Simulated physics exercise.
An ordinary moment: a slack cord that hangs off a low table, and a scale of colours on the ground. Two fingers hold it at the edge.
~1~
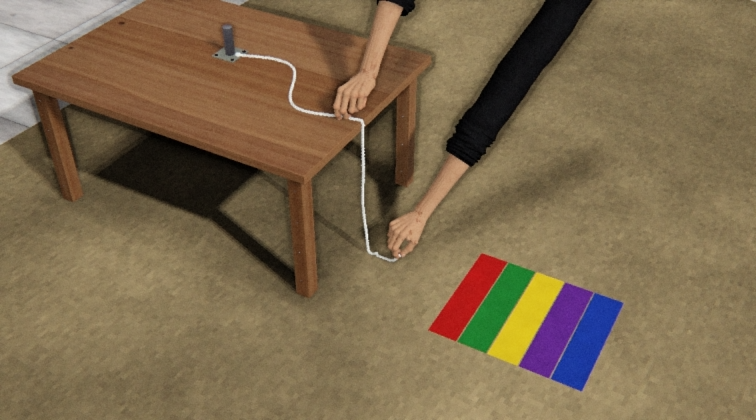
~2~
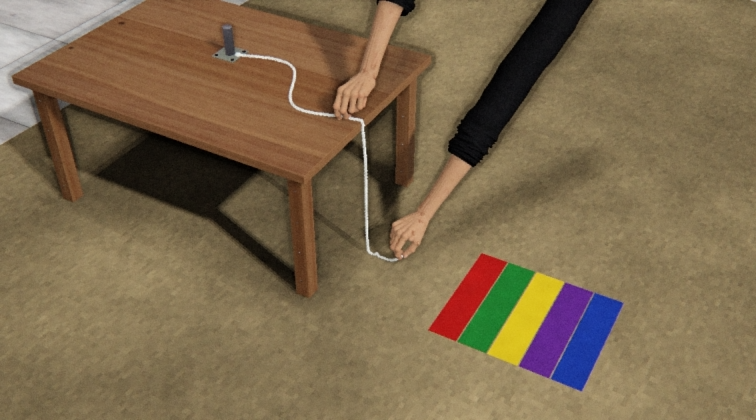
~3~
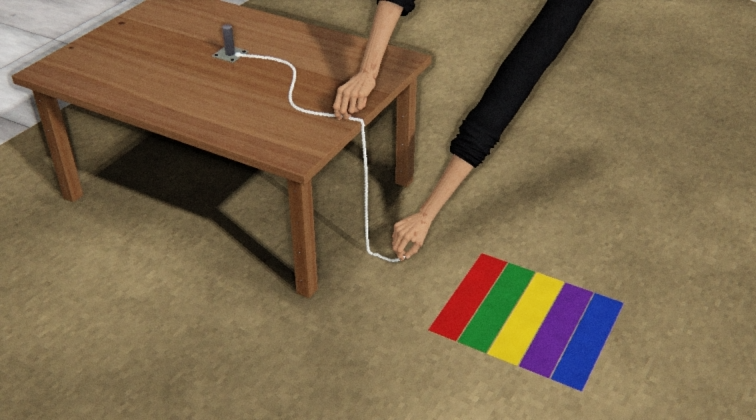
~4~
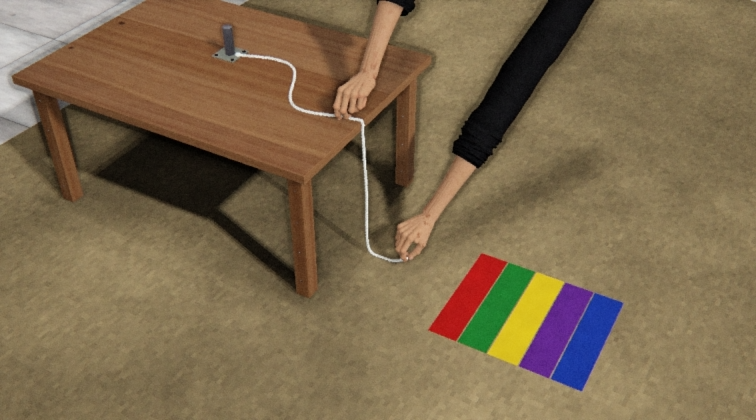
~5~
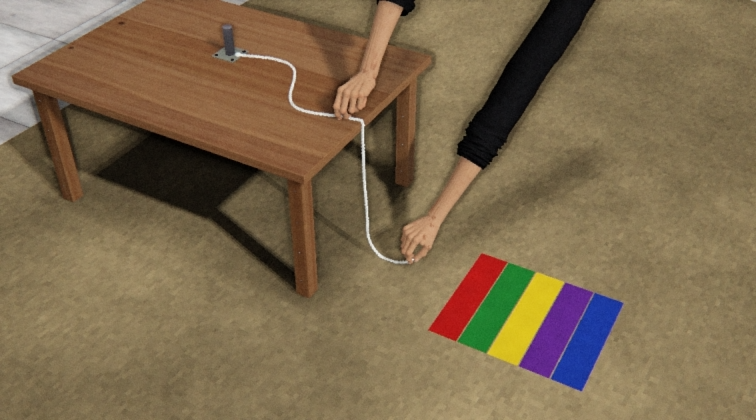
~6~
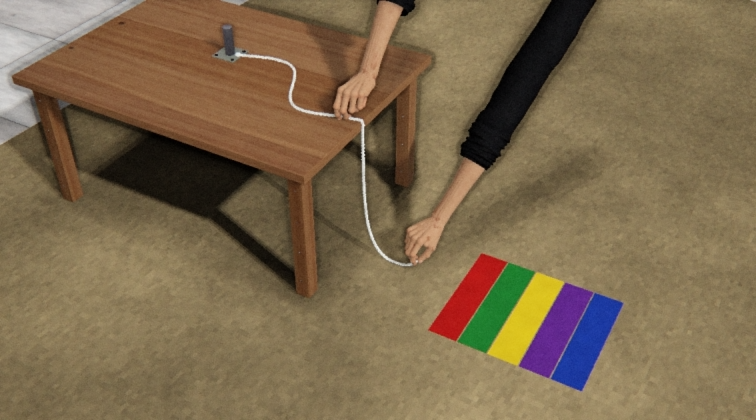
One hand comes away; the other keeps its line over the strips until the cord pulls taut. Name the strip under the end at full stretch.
The end stops over the yellow strip.
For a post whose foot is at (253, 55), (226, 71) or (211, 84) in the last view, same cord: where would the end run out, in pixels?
Near (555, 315), (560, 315) and (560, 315).
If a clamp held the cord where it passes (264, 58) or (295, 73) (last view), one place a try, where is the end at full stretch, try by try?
The places are (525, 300) and (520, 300).
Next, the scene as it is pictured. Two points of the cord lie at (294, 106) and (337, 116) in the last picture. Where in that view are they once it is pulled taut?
Near (334, 105) and (371, 127).
Soon after, end near (473, 282); over red.
After that, end near (510, 296); over green.
At the stop, end near (533, 304); over yellow. It gets as far as the yellow strip.
